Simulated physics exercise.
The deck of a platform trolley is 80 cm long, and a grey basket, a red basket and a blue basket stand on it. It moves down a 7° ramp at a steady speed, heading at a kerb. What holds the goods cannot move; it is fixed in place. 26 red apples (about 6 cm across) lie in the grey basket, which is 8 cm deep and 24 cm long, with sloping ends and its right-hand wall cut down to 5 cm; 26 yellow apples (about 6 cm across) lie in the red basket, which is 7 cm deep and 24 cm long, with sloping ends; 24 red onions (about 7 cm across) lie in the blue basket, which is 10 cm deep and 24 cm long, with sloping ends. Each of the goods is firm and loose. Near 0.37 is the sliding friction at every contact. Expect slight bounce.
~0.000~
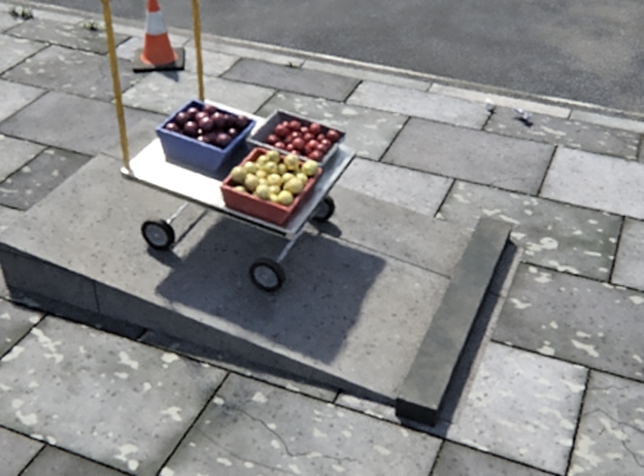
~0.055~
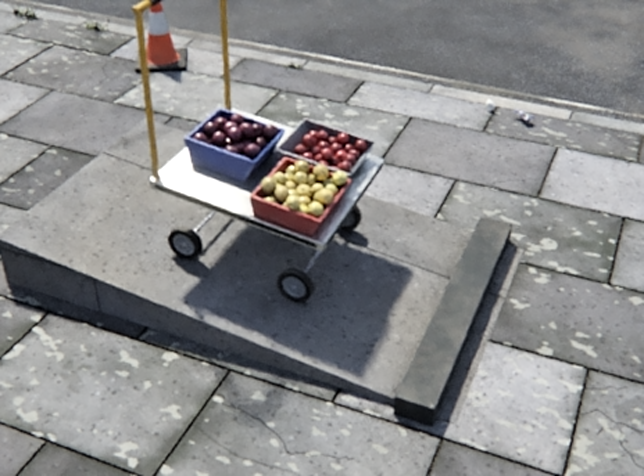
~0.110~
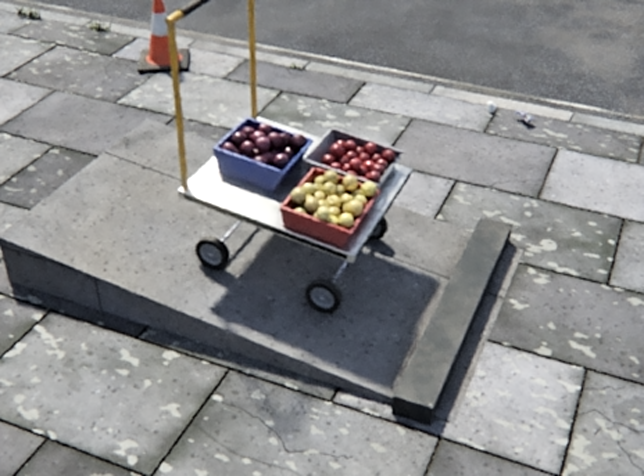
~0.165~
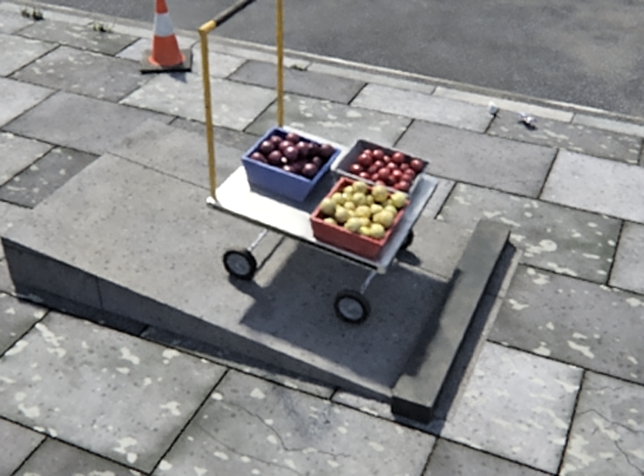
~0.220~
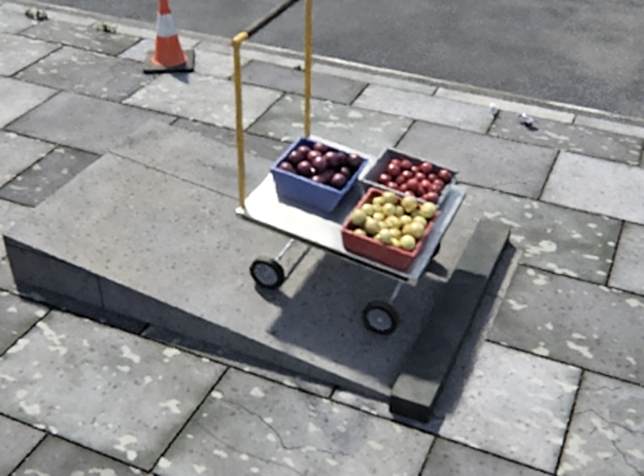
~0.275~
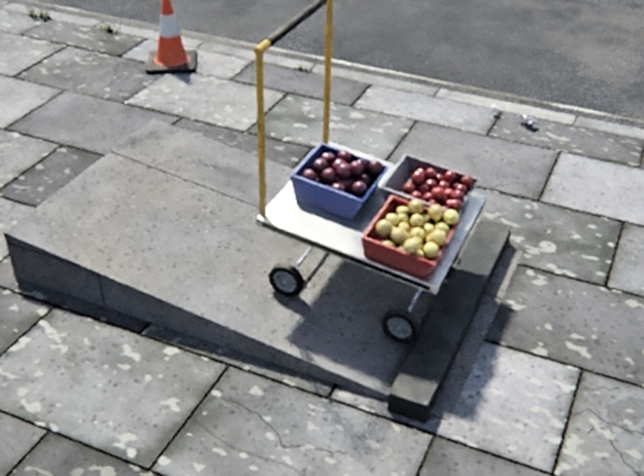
On a sunlit paved sidewalk beside a road, a platform trolley with yellow uprights carries a blue basket of red onions, a grey basket of red apples and a red basket of yellow apples. It rolls steadily rightward down a low stone ramp, from the upper part to right beside the kerb.
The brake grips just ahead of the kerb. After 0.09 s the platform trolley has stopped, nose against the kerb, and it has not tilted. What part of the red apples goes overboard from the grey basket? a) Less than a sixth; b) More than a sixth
b, more than a sixth.
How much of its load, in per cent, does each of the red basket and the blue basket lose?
The red basket loses 25 percent and the blue basket loses 5 percent.
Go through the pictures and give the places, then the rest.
In the first picture (each is followed by its nearest rim corner in this view), grey basket (its farthest corner), (278, 109); blue basket, (223, 151); 65 cm short of the stop; none out.
The second picture shows grey basket, (305, 119); blue basket, (253, 161); 52 cm short of the stop.
The third picture shows grey basket, (333, 128); blue basket, (282, 171); 38 cm short of the stop.
The fourth picture shows grey basket, (360, 137); blue basket, (311, 182); 25 cm short of the stop.
The fifth picture shows grey basket, (387, 147); blue basket, (341, 192); 11 cm short of the stop.
The sixth picture shows grey basket, (407, 154); blue basket, (361, 200); stopping; none out.
After 0.32 s, grey basket 25 in, 1 out, red basket 25 in, 1 out and blue basket 24 in, 0 out.
After 0.44 s, grey basket 20 in, 6 out, red basket 20 in, 6 out and blue basket 24 in, 0 out.
After 0.67 s, grey basket 16 in, 10 out, red basket 19 in, 7 out and blue basket 23 in, 1 out.
When it is over (at 1.17 s), grey basket 16 in, 10 out, red basket 19 in, 7 out and blue basket 23 in, 1 out. Asked share, 10 of 26, 38 per cent.
